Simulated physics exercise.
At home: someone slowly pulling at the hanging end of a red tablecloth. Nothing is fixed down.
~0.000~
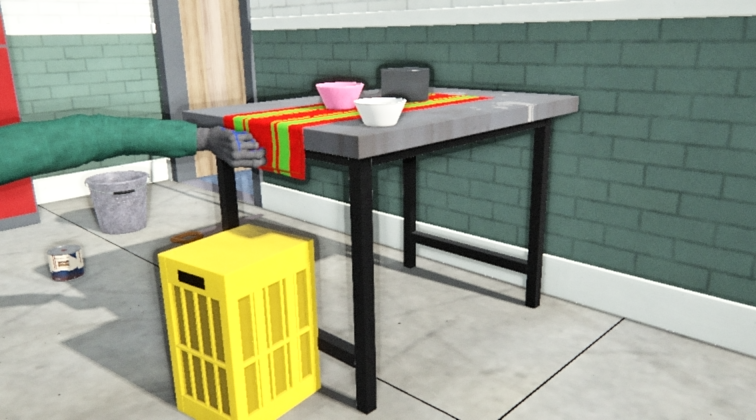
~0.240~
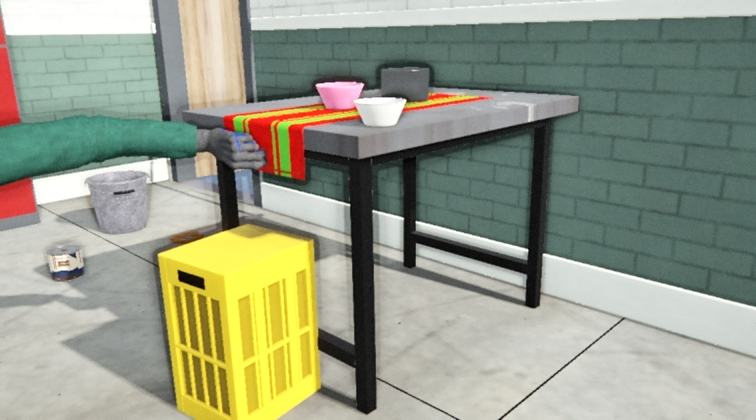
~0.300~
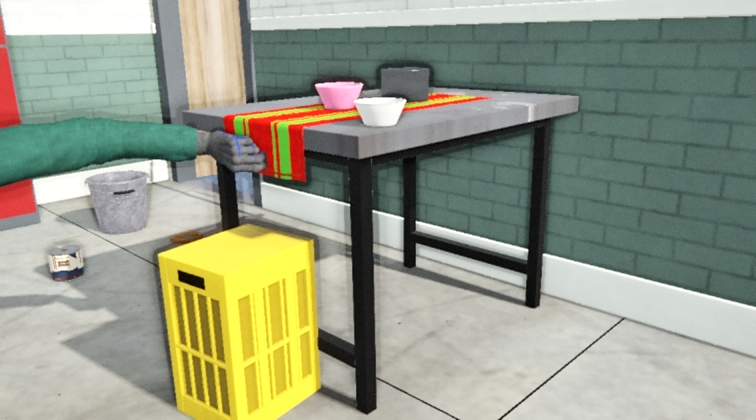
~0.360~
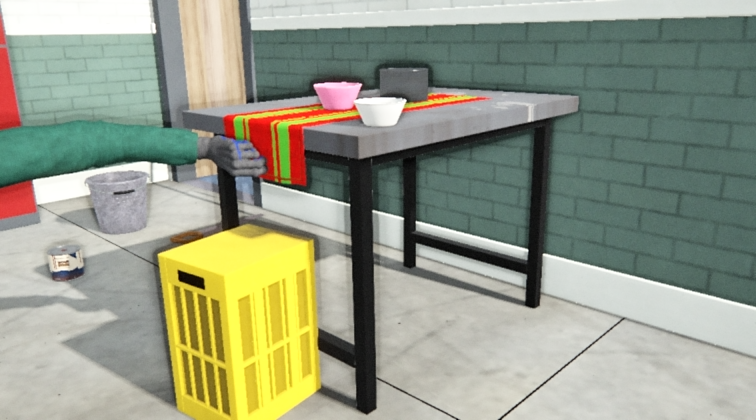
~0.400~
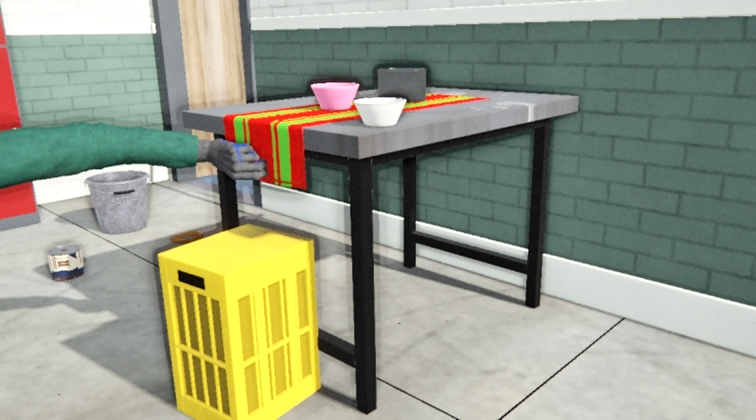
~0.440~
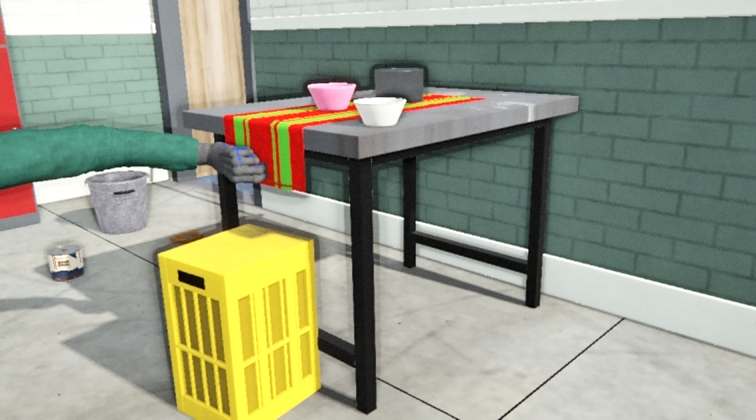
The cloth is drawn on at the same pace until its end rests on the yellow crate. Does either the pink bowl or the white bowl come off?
Outcome: The pink bowl keeps clear of the edge and the white bowl stays on the table.
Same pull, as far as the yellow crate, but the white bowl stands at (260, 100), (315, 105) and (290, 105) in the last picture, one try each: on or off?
First place: Remains up there; second place: Drops; third place: Goes over the edge.
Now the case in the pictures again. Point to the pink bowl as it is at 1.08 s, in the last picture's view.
Around (295, 102).
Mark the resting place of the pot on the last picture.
It ends at (365, 89).
After 0.74 s, hem going down; pink bowl carried along near (316, 99); white bowl in place.
After 1.08 s, hem on the crate; pink bowl carried along near (295, 102); white bowl in place.
In the end, hem on the crate; pink bowl carried along near (291, 102); white bowl in place. The pink bowl stays on the table and the white bowl remains up there.
